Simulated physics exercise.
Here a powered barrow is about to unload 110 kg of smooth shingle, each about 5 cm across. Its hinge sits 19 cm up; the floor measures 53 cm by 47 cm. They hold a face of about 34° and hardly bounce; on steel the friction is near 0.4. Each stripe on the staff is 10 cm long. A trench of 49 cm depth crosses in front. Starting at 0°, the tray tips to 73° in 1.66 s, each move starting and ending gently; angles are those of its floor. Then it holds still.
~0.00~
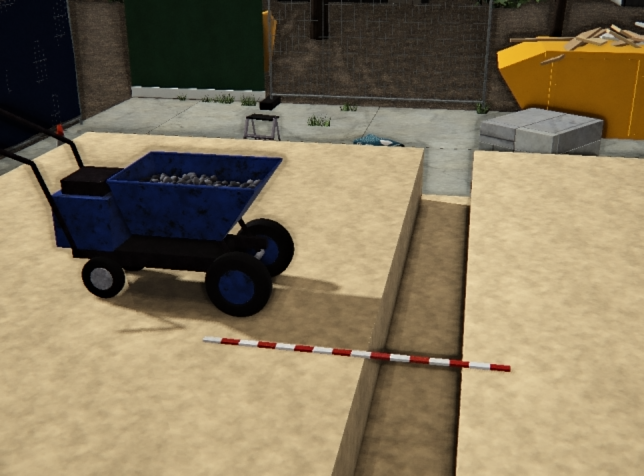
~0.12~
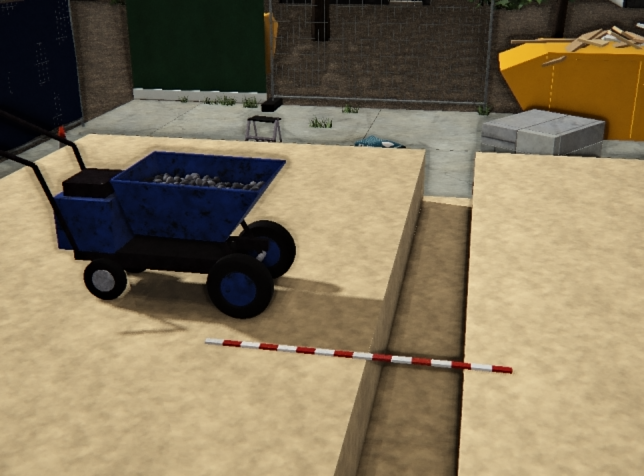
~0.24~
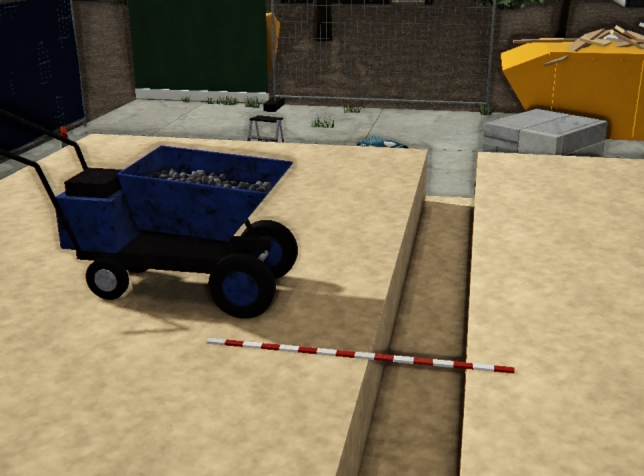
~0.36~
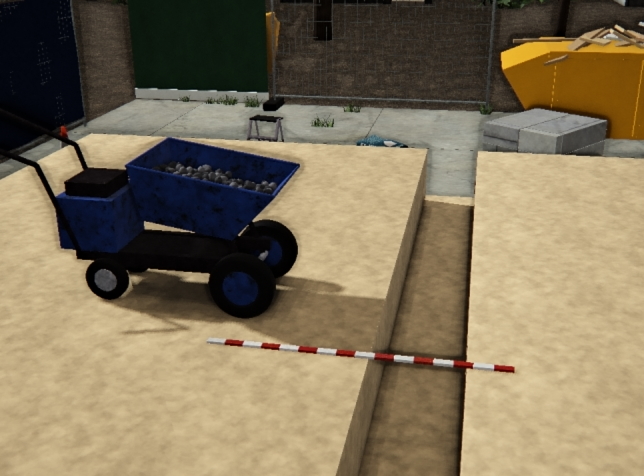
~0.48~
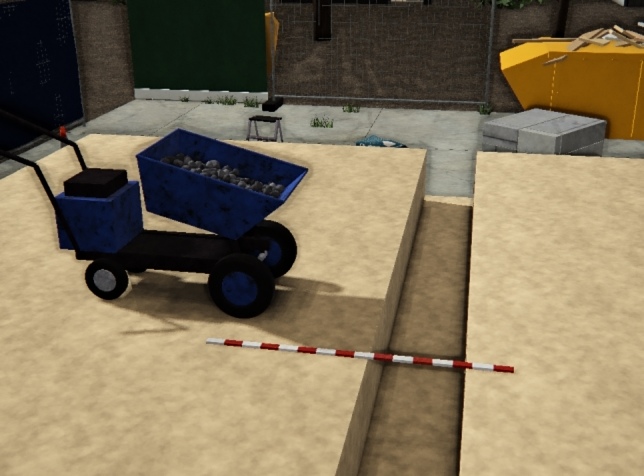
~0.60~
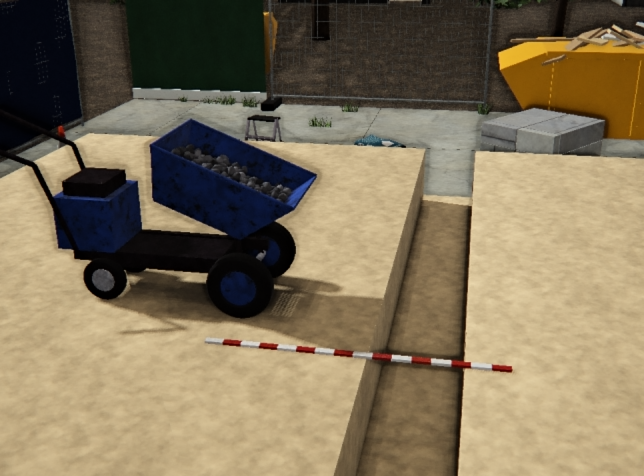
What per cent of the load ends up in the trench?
Roughly 91 per cent ends in the trench.
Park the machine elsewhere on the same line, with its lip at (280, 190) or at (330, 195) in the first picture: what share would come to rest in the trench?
First some 100, then 75 per cent.
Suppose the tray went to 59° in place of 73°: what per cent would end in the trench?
In that case some 45 per cent.
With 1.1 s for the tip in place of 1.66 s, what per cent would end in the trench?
In that case some 90 per cent.
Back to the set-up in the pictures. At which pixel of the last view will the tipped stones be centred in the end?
Around (423, 374).
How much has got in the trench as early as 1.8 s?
About 40 per cent by then.
After 1.2 s the floor is at 61°; 100 % in the tray; the foremost stones are at (339, 245).
After 1.8 s the floor is at 73°; 49 % in the tray, 13 % short of the trench, 38 % in the trench; the foremost stones are at (457, 384).
After 2.1 s the floor is at 73°; 19 % in the tray, 13 % short of the trench, 68 % in the trench; the foremost stones are at (459, 380).
After 4.1 s the floor is at 73°; 0 % in the tray, 9 % short of the trench, 91 % in the trench; the foremost stones are at (460, 371).
